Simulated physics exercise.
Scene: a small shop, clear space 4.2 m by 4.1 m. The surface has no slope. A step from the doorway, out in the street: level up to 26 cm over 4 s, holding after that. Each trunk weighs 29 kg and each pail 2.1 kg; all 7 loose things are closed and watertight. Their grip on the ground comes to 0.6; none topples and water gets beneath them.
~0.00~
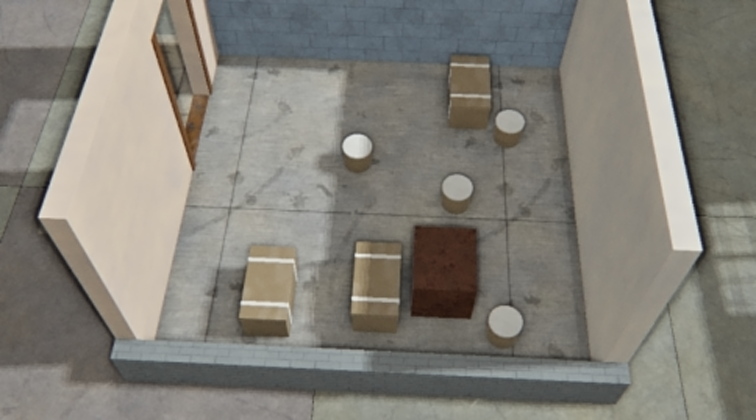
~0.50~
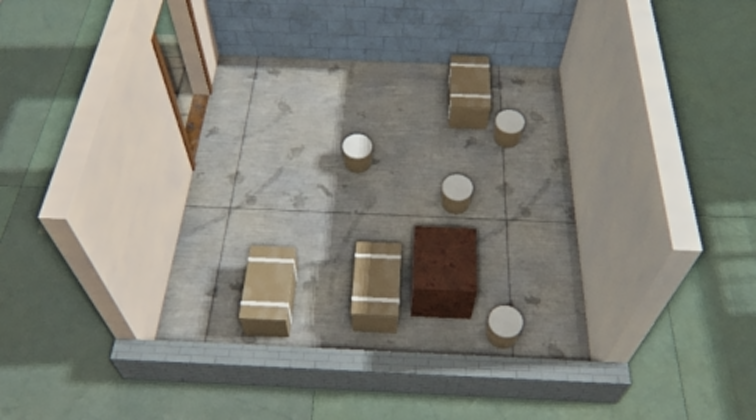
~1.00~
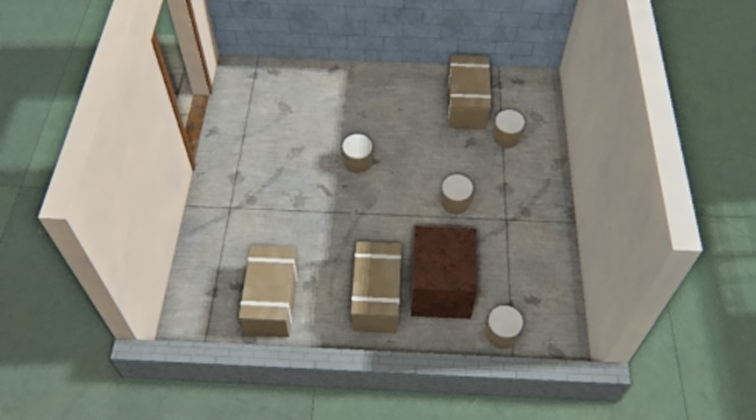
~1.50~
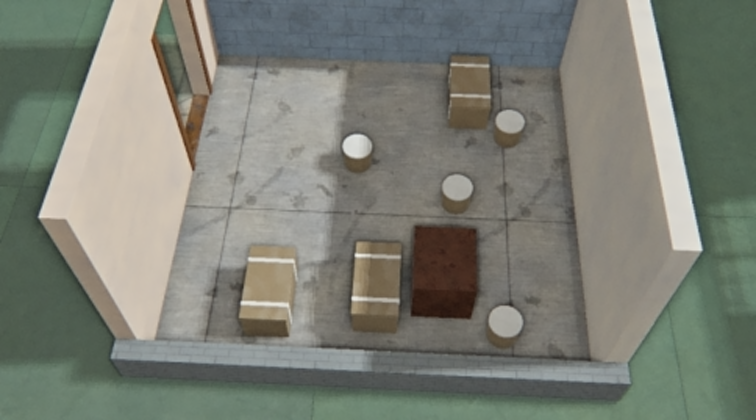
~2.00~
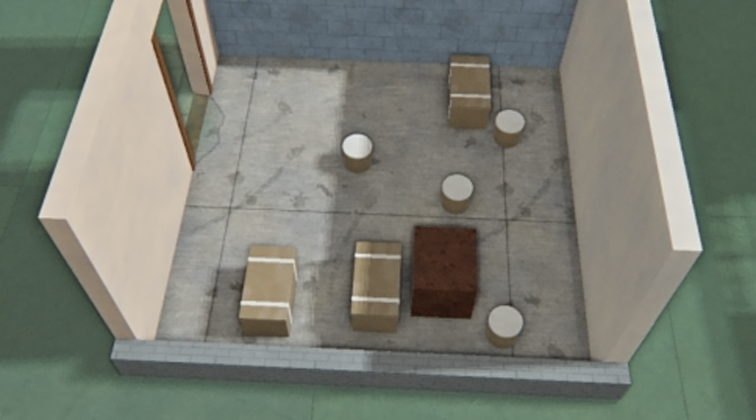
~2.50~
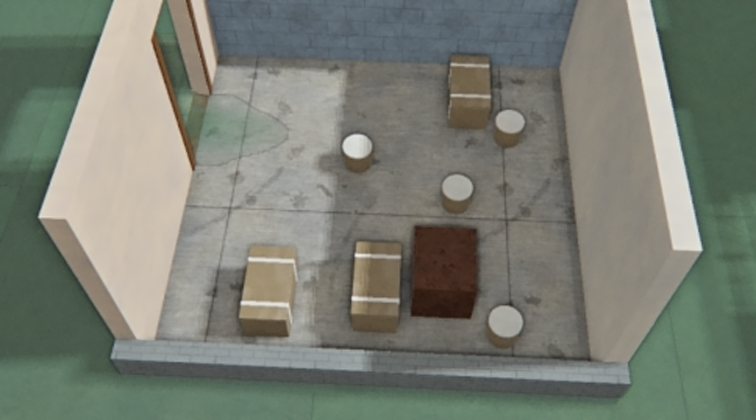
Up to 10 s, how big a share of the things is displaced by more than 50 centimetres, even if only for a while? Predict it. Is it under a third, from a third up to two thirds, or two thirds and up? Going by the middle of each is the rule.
I would say two thirds and up.
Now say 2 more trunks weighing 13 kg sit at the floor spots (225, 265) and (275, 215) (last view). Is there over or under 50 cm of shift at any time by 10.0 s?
In that order: Within the mark, beyond the mark.
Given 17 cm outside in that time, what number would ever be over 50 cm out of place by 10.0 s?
2.
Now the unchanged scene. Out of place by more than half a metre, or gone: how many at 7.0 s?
The count is 4.
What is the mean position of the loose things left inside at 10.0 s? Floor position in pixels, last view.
(419, 298).
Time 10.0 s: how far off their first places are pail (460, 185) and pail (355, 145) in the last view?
Respectively 200 and 250 centimetres.
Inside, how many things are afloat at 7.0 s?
It comes to 4.
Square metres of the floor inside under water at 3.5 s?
Close to 4.0 m2, I'd say.
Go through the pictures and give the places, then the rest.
The first picture shows a trunk at (268, 282), on the bottom; a pail at (357, 146) rests on the ground; 0.0 m2 under water; 0 of 7 have shifted.
The second picture shows a trunk at (268, 282) rests on the ground; a pail at (357, 146) rests on the ground; 0.0 m2 under water; 0 of 7 have shifted.
The third picture shows a trunk at (268, 282), on the bottom; a pail at (357, 146) rests on the ground; water covers 0.0 m2; 0 of 7 have shifted.
The fourth picture shows a trunk at (268, 282), on the bottom; a pail at (357, 146), on the bottom; 0.0 m2 under water; 0 of 7 have shifted.
The fifth picture shows a trunk at (268, 282), on the bottom; a pail at (357, 146), on the bottom; water covers 0.1 m2; 0 of 7 have shifted.
The sixth picture shows a trunk at (268, 282), on the bottom; a pail at (357, 146) rests on the ground; 0.7 m2 under water; 0 of 7 have shifted.
After 3.5 s 0 of 7 are over 50 cm from their spots; 0 afloat.
After 4.5 s 1 of 7 are over 50 cm from their spots; 0 afloat.
After 7.0 s 4 of 7 are over 50 cm from their spots; 4 afloat.
After 10.0 s 5 of 7 are over 50 cm from their spots, and 5 have been at some point; 6 afloat.
